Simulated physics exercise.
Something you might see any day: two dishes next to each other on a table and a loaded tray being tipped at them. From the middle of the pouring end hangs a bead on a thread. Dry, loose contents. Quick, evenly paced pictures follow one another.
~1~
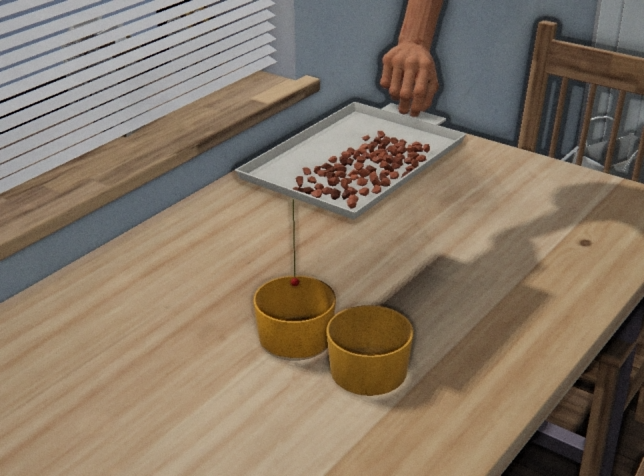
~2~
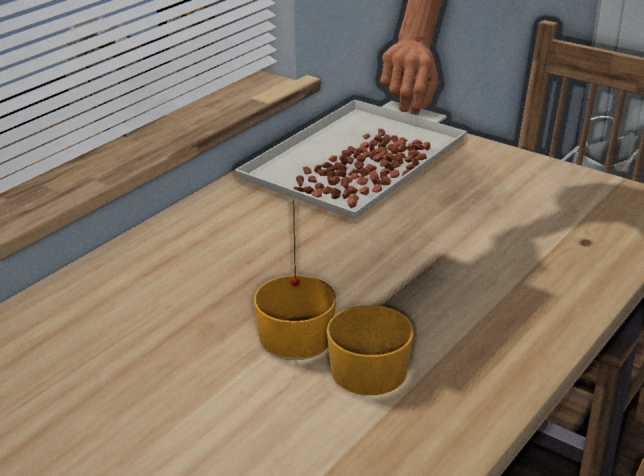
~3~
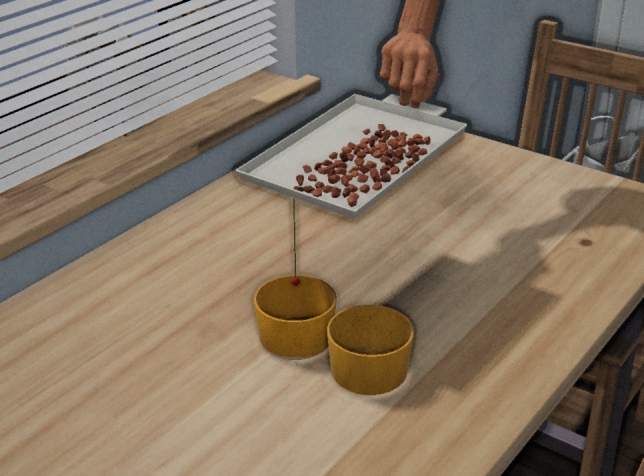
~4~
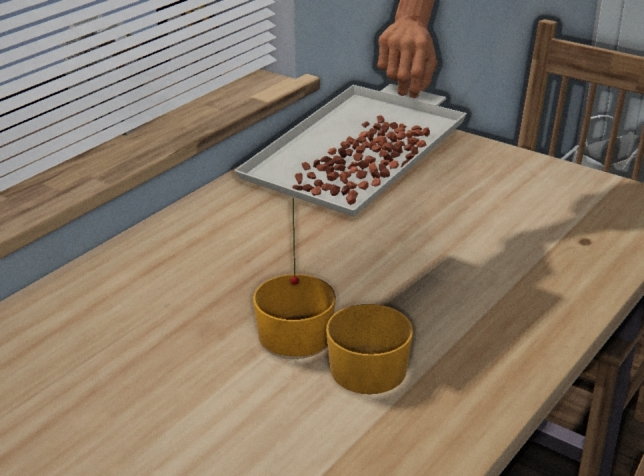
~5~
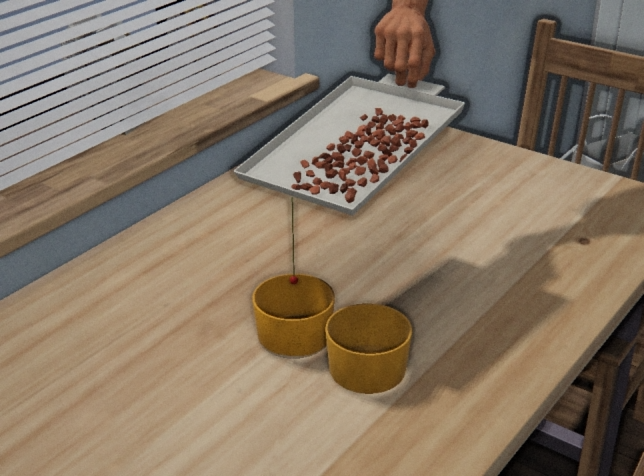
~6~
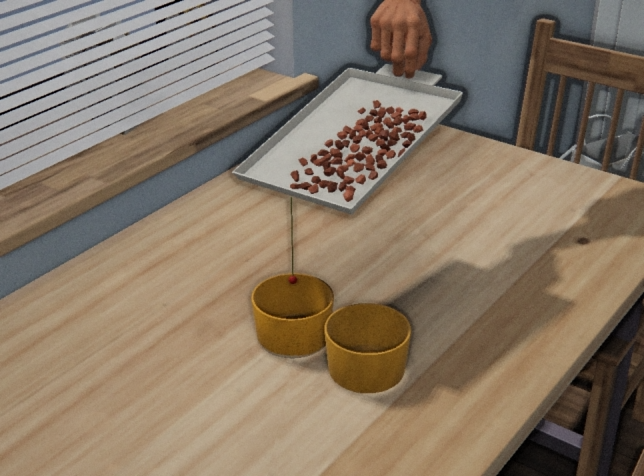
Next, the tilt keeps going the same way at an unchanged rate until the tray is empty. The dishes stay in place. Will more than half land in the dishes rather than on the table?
No.
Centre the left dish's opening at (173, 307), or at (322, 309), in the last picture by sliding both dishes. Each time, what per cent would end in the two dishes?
It works out to 0 percent and then 10 percent.
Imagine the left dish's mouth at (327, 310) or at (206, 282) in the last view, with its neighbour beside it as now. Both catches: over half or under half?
Short of half, then beyond half.
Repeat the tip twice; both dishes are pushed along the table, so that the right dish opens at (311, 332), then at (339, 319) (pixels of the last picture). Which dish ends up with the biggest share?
First try: The left-side dish; second try: The left-side dish.
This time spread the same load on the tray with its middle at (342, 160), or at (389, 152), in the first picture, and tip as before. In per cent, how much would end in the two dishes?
It comes to about 20 per cent the first time and about 40 per cent the second.
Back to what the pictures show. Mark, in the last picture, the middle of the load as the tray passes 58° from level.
Close to (291, 177).
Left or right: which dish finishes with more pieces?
That is the left dish.
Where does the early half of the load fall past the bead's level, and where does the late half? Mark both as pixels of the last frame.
About (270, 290) to begin with, then about (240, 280).
Soon, tray tipped steeply; most on the tray; a stray few in the left dish; a stray few outside both; a small part in the air.
A while on, tray tipped right over; a small part on the tray; about a quarter in the left dish; about a quarter outside both; about half in the air.
Towards the end, tray tipped past a quarter turn; about a third in the left dish; about two thirds outside both.
Finally, tray tipped past a quarter turn; none in the right dish; about a third in the left dish; about two thirds outside both.
